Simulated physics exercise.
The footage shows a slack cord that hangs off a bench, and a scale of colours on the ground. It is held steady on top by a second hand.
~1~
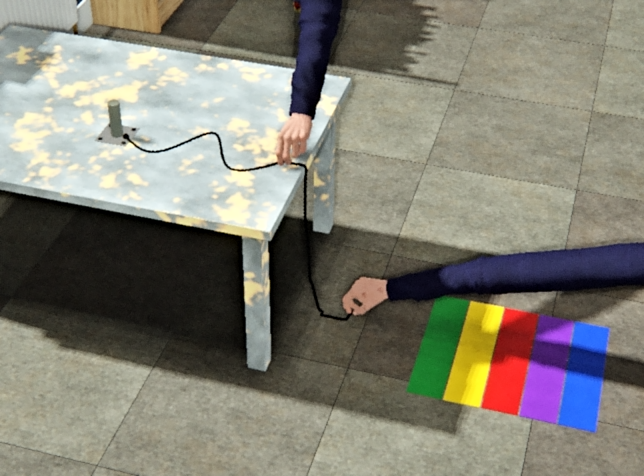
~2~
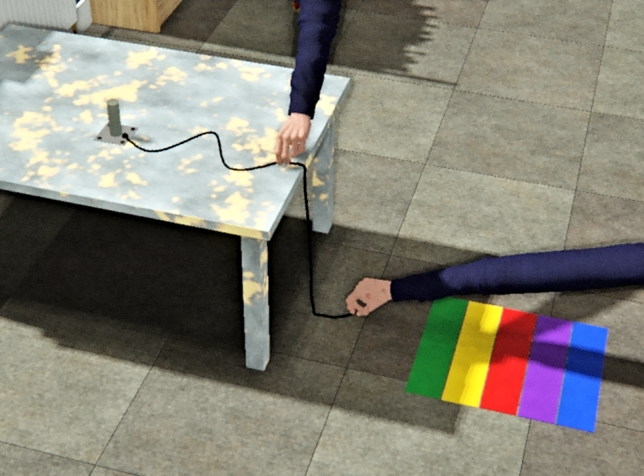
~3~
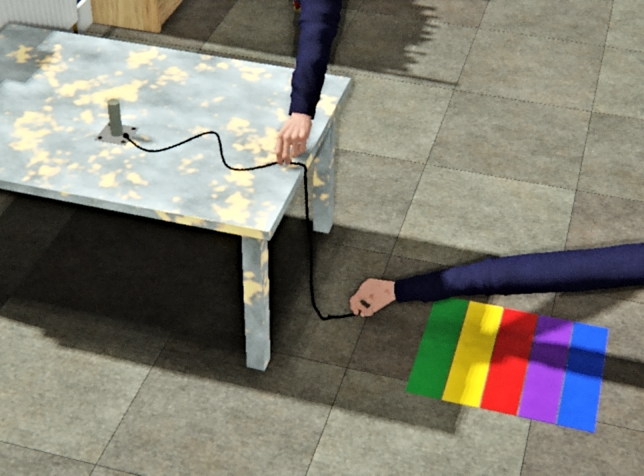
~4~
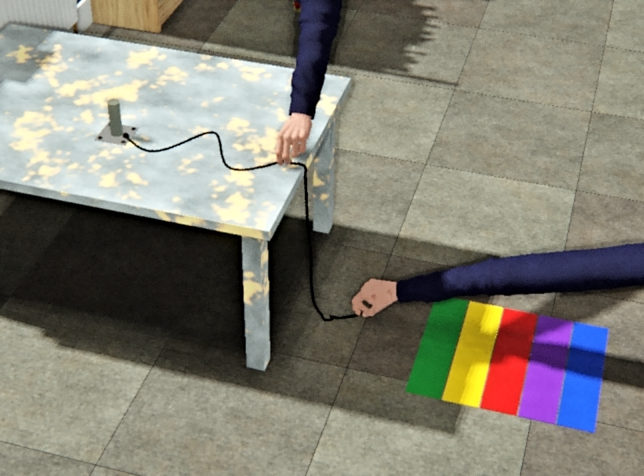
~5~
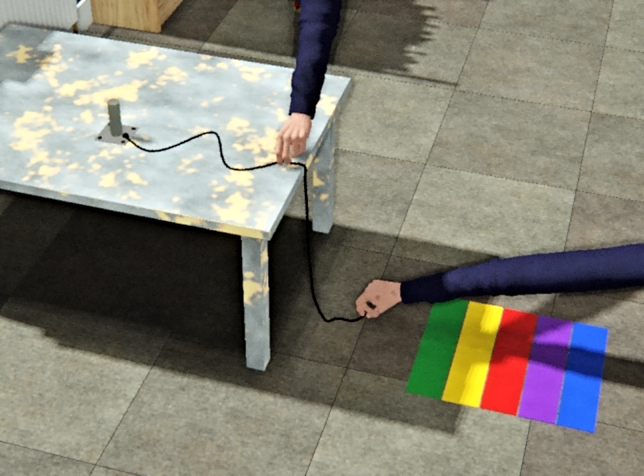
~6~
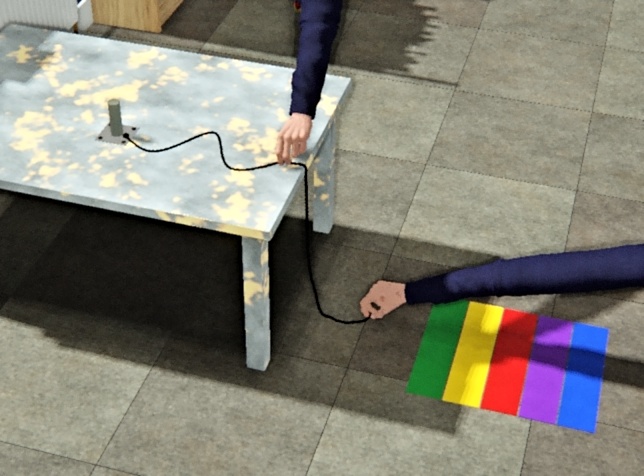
A hand near the floor drew the end of a slack black cord slightly to the right, toward a strip of coloured bands, while another hand stayed still at the table's edge.
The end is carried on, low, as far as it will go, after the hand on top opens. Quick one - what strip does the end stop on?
The purple strip.
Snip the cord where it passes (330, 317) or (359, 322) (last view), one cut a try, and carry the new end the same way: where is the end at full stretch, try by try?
(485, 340) and (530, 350).
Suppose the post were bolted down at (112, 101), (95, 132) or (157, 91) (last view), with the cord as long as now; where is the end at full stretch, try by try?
First (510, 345), then (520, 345), and last (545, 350).
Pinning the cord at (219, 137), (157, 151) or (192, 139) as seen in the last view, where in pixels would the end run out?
First try around (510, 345), second around (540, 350), third around (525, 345).
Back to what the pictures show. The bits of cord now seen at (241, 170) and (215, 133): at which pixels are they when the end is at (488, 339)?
The first one ends up at (305, 169) and the second one at (233, 152).
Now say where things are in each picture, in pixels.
End (352, 311); green (430, 377); yellow (466, 384); red (504, 392); purple (542, 400); blue (580, 408), in the first frame.
End (356, 312); cord through (146, 151) (217, 135) (245, 170) (305, 180) (310, 246) (312, 302), in the second frame.
End (360, 313), in the third frame.
End (362, 313); cord through (146, 150) (217, 135) (245, 170) (305, 180) (310, 246) (314, 302), in the fourth frame.
End (366, 314), in the fifth frame.
End (370, 315); cord through (147, 151) (218, 135) (246, 170) (306, 181) (307, 245) (318, 303), in the sixth frame.
A little later, end near (488, 339); over yellow.
Next, end near (527, 347); over red.
When it is tight, end near (550, 352); over purple. The end stops over the purple strip.
